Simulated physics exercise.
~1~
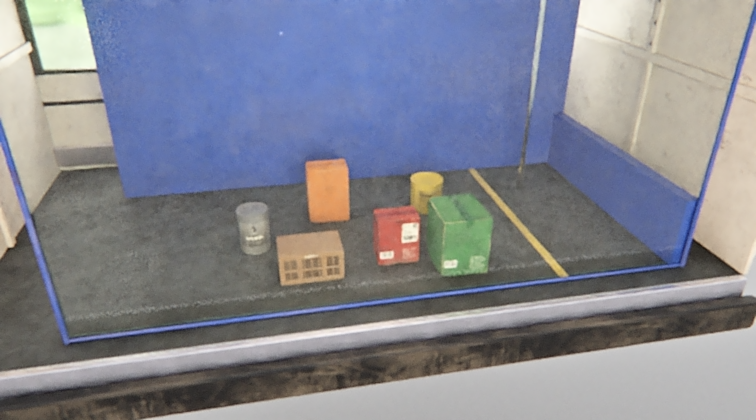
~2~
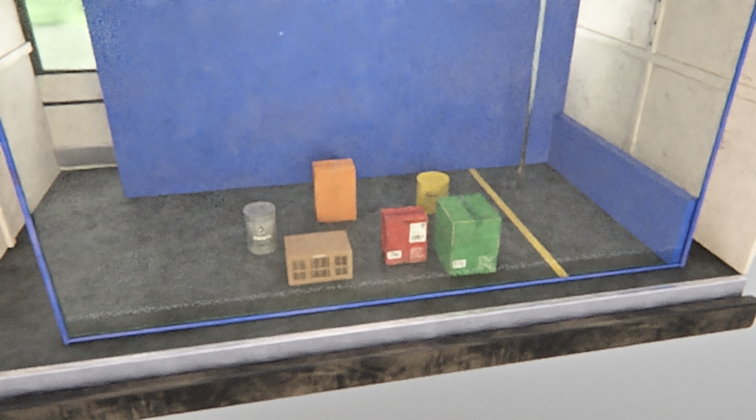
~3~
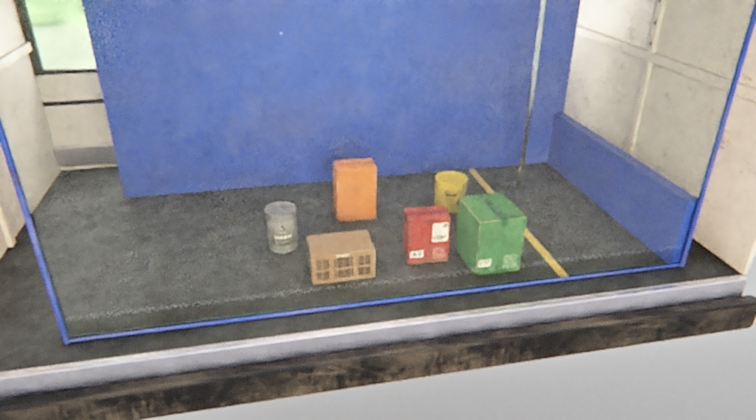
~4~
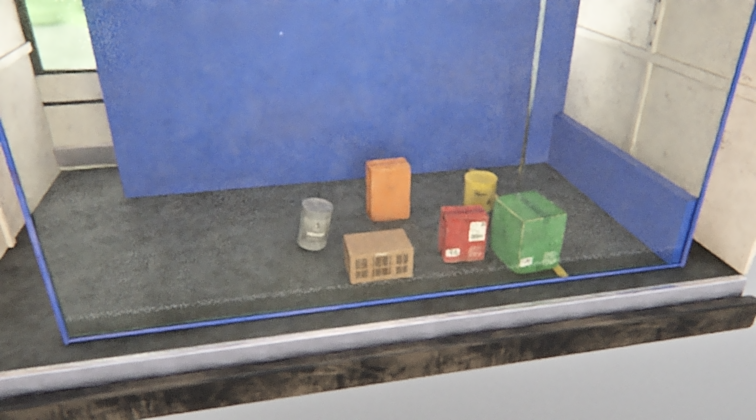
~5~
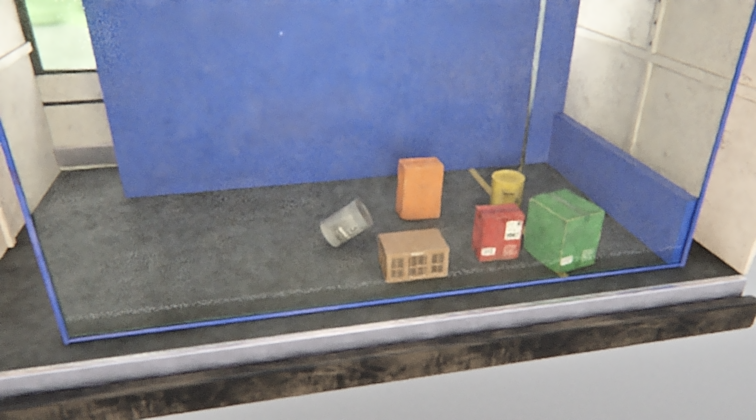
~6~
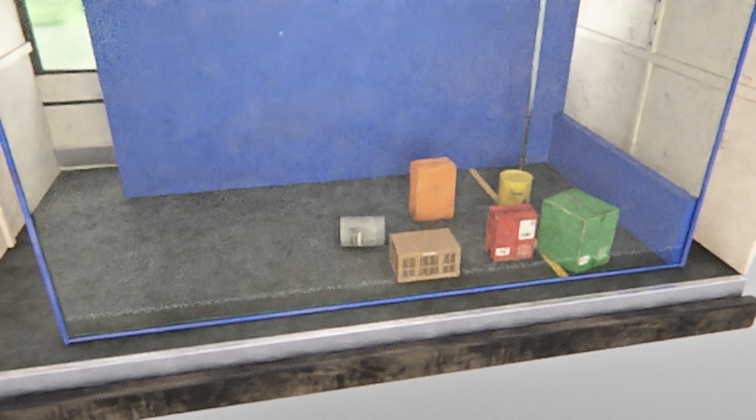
Blue-walled bay with boxes and buckets sliding right, grey bucket toppling onto its side, green carton and yellow bucket crossing yellow line.
